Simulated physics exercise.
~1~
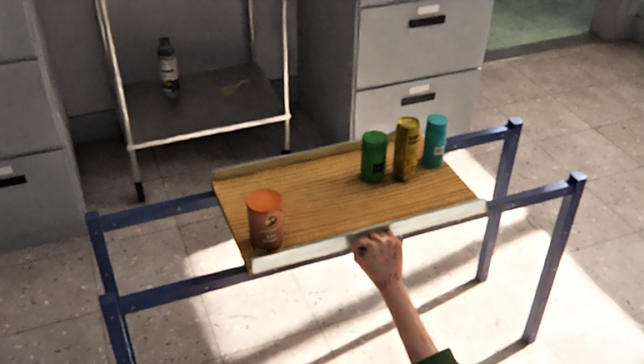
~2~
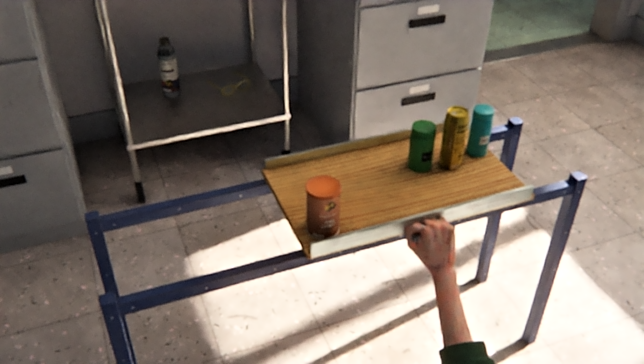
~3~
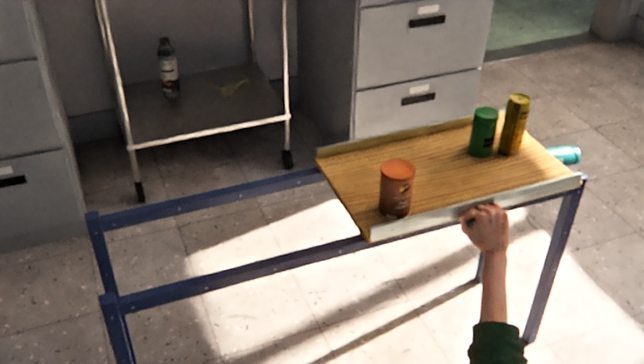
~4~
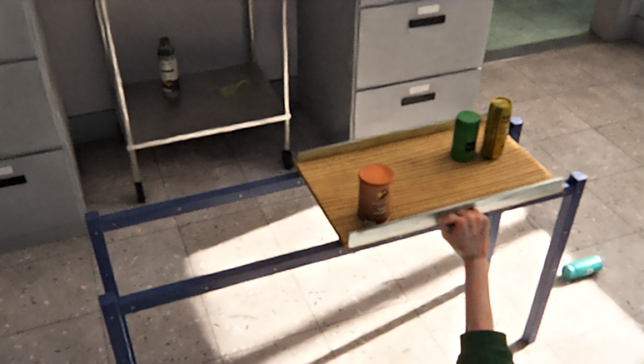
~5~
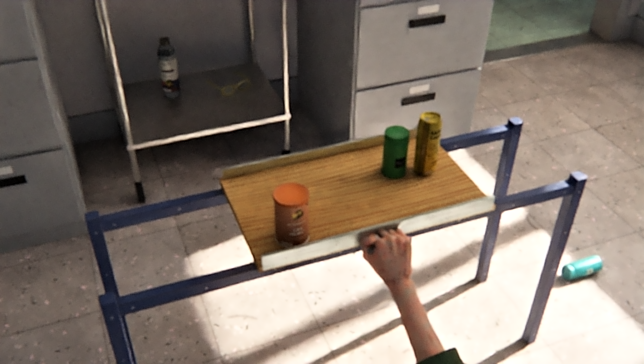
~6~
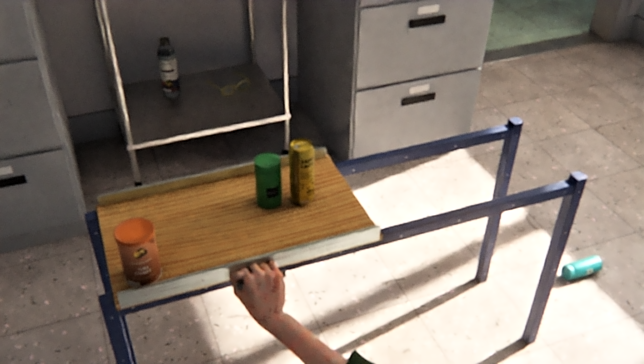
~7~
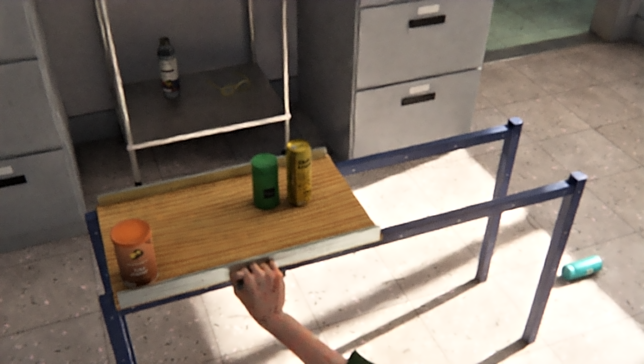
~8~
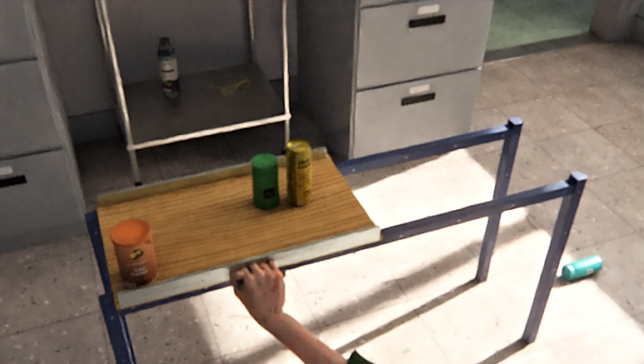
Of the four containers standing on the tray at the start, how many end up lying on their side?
One of them does. The turquoise shaker ends up on its side on the floor.
